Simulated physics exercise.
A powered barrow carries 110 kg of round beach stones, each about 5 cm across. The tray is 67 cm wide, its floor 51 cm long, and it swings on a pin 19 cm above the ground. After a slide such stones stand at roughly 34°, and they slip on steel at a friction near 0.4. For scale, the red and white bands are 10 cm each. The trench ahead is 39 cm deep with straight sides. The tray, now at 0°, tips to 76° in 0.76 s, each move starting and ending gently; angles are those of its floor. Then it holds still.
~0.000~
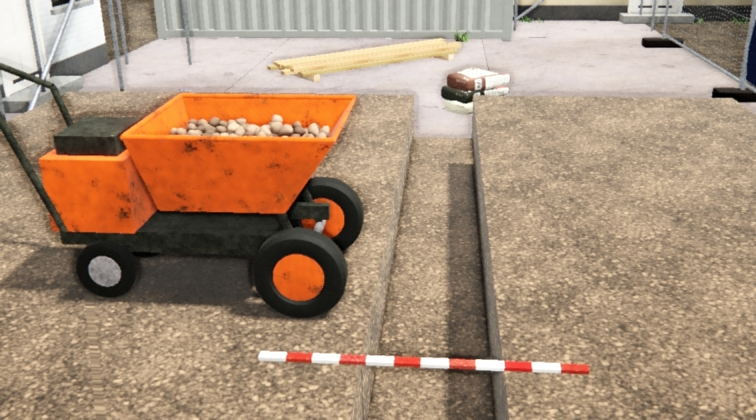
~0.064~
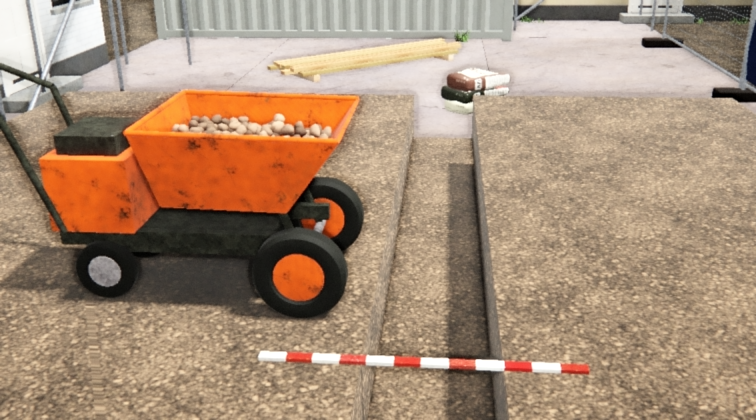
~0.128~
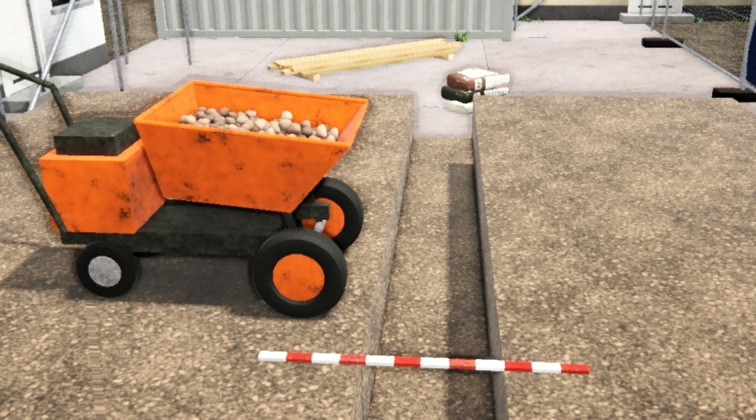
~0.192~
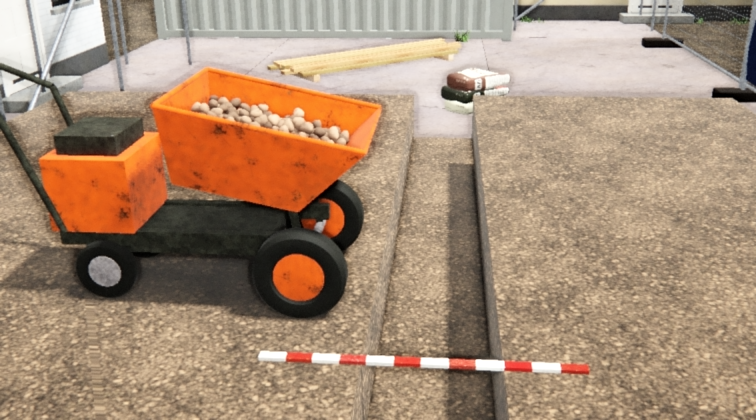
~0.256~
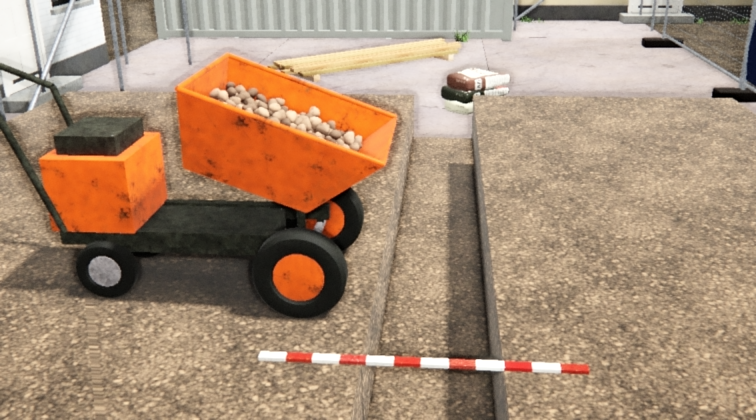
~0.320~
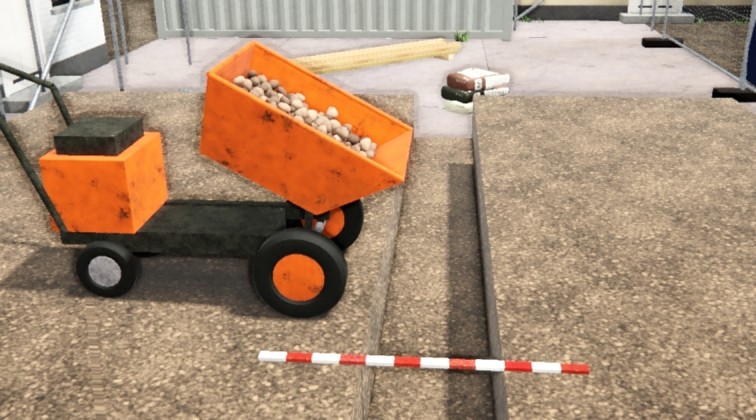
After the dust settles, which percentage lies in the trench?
Roughly 45 per cent ends in the trench.
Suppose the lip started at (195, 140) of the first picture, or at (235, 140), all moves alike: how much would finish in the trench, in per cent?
Near 80 per cent from the first place, 100 from the second.
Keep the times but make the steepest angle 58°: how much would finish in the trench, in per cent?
It would be near 35 per cent.
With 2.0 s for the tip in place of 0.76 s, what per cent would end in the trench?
In that case some 70 per cent.
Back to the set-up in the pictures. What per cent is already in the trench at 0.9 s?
Some 20 per cent.
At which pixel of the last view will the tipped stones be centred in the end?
Near (514, 284).
After 0.6 s the floor is at 64°; 100 % in the tray; the foremost stones are at (433, 221).
After 0.9 s the floor is at 76°; 59 % in the tray, 18 % in the trench, 23 % past the trench; the foremost stones are at (550, 289).
After 1.2 s the floor is at 76°; 13 % in the tray, 33 % in the trench, 54 % past the trench; the foremost stones are at (723, 280).
After 3.2 s the floor is at 76°; 0 % in the tray, 45 % in the trench, 55 % past the trench; the foremost stones are past the picture's edge.
